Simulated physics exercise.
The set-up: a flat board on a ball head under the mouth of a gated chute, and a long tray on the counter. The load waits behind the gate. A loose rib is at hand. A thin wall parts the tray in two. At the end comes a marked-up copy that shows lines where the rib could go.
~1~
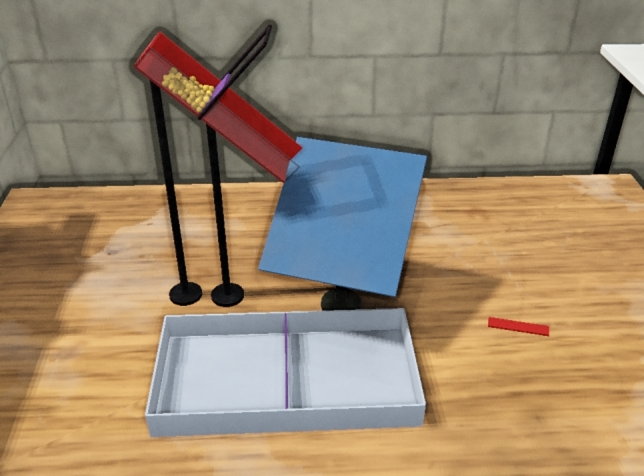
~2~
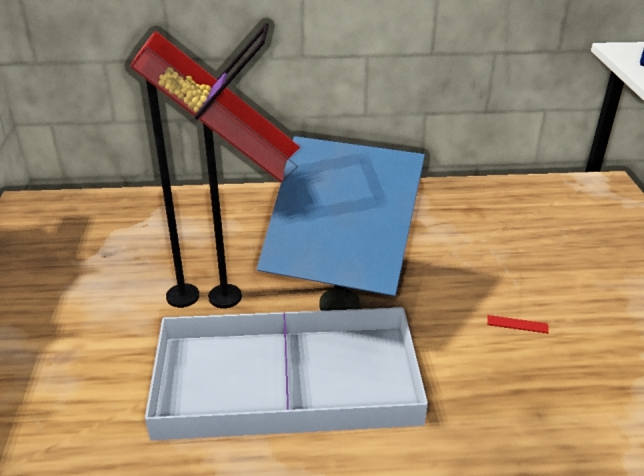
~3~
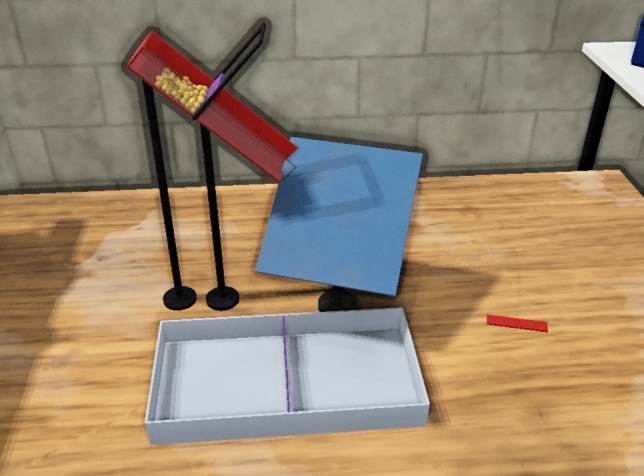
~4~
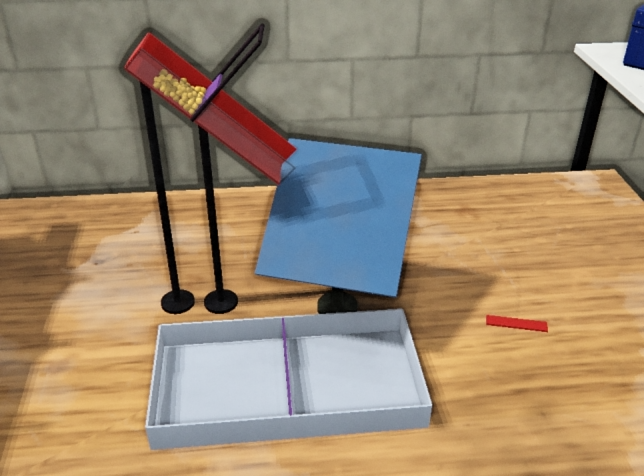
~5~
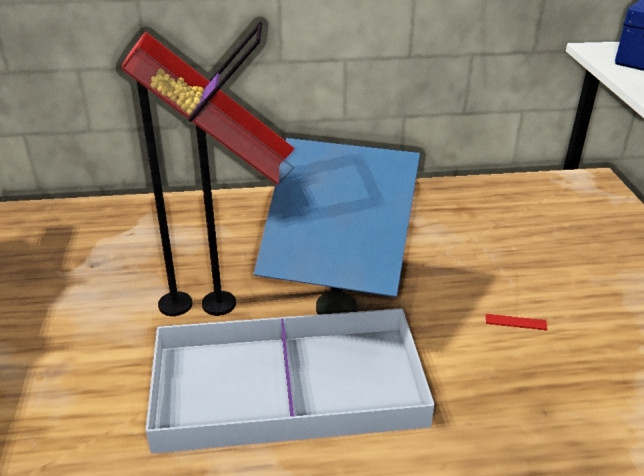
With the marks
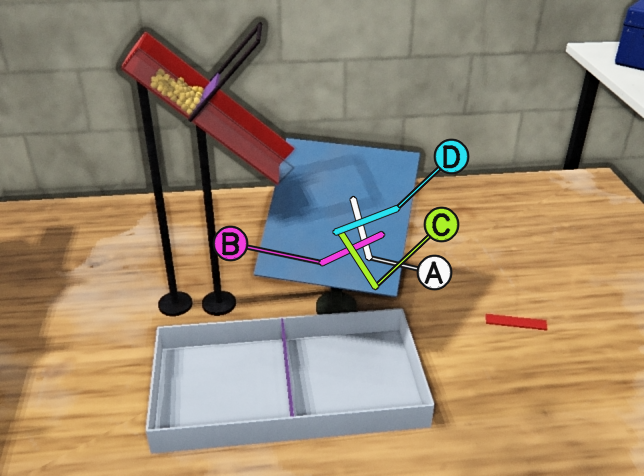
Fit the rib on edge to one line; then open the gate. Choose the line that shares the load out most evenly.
B is best.
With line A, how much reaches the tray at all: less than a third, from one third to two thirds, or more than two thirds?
Line A gives more than two thirds.
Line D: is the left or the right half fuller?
Right.
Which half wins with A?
Right.
On the marked copy, line A from (353, 199) to (369, 257); line B from (381, 234) to (322, 262); line C from (341, 233) to (375, 286); line D from (396, 208) to (335, 232).
With A, of what is caught, a small share in the left half, the bulk in the right.
With B, of what is caught, close to a third in the left half, close to two thirds in the right.
With C, of what is caught, a small share in the left half, the bulk in the right.
With D, of what is caught, a small share in the left half, the bulk in the right.
